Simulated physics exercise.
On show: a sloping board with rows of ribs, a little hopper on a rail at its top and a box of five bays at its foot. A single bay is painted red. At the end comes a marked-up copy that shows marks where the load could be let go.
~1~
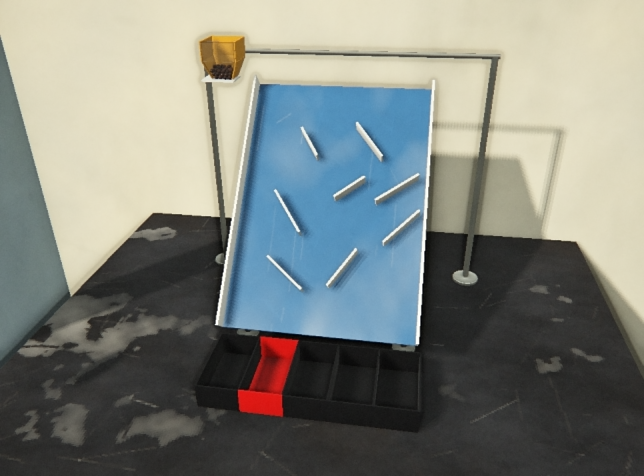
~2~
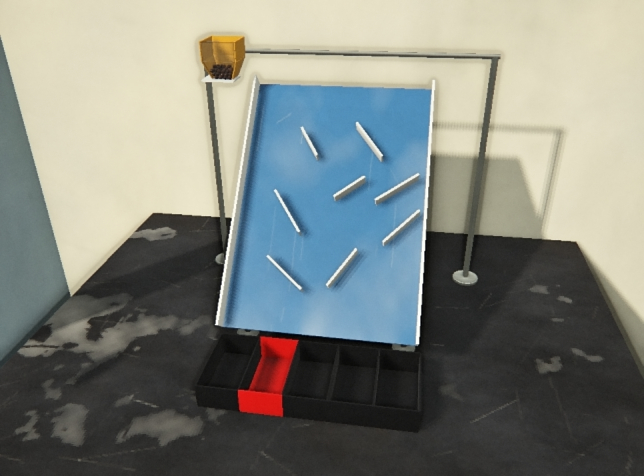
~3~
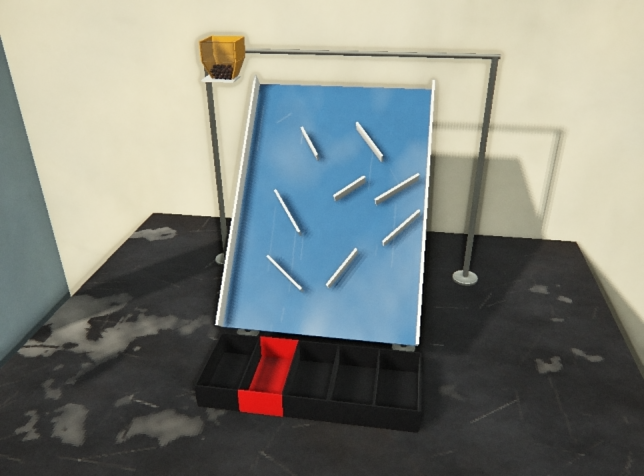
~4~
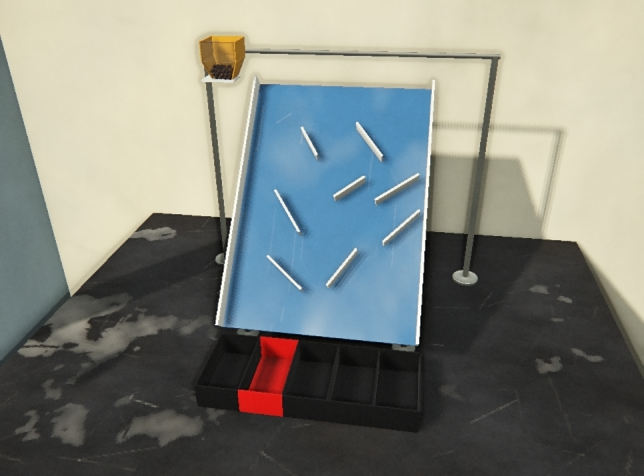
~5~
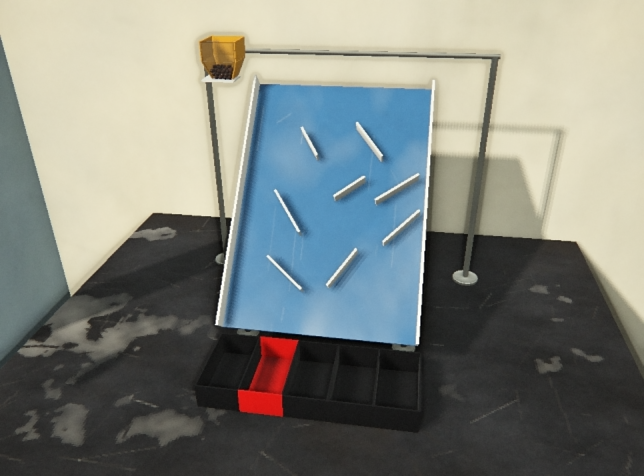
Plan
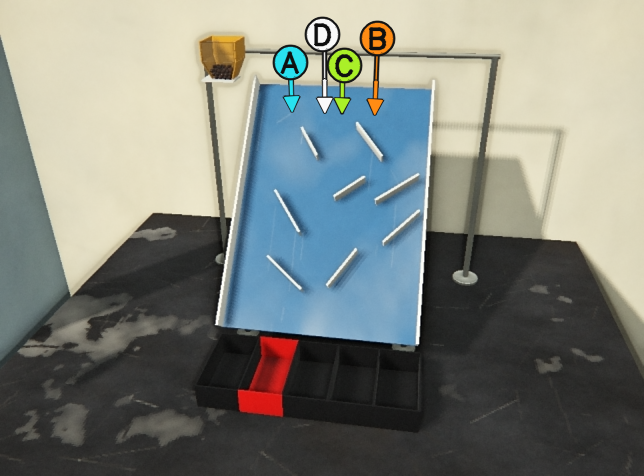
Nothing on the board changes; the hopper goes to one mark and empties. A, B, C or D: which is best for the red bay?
Take B.
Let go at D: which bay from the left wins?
The third.
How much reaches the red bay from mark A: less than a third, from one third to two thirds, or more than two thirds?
Less than a third.
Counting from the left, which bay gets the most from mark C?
The third.
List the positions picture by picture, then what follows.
The first frame shows hopper at (225, 70), chocolate balls, door shut.
The second frame shows ribs (302, 127) to (317, 155), (357, 122) to (382, 156), (334, 196) to (365, 176).
The third frame shows ribs (375, 200) to (419, 174), (275, 190) to (299, 232), (383, 242) to (420, 210).
The fourth frame shows ribs (267, 256) to (301, 289), (327, 285) to (356, 249).
The fifth frame shows red bay at (260, 402), number 2 of 5 from the left.
On the marked copy, mark A meets the board at (291, 106); mark B meets the board at (374, 109); mark C meets the board at (342, 107); mark D meets the board at (324, 107).
For mark A, a small part in the red bay, about two thirds in other bays, about a quarter outside the box.
For mark B, about a third in the red bay, about half in other bays, a small part outside the box.
For mark C, a small part in the red bay, most in other bays, a small part outside the box.
For mark D, a small part in the red bay, about two thirds in other bays, about a quarter outside the box.
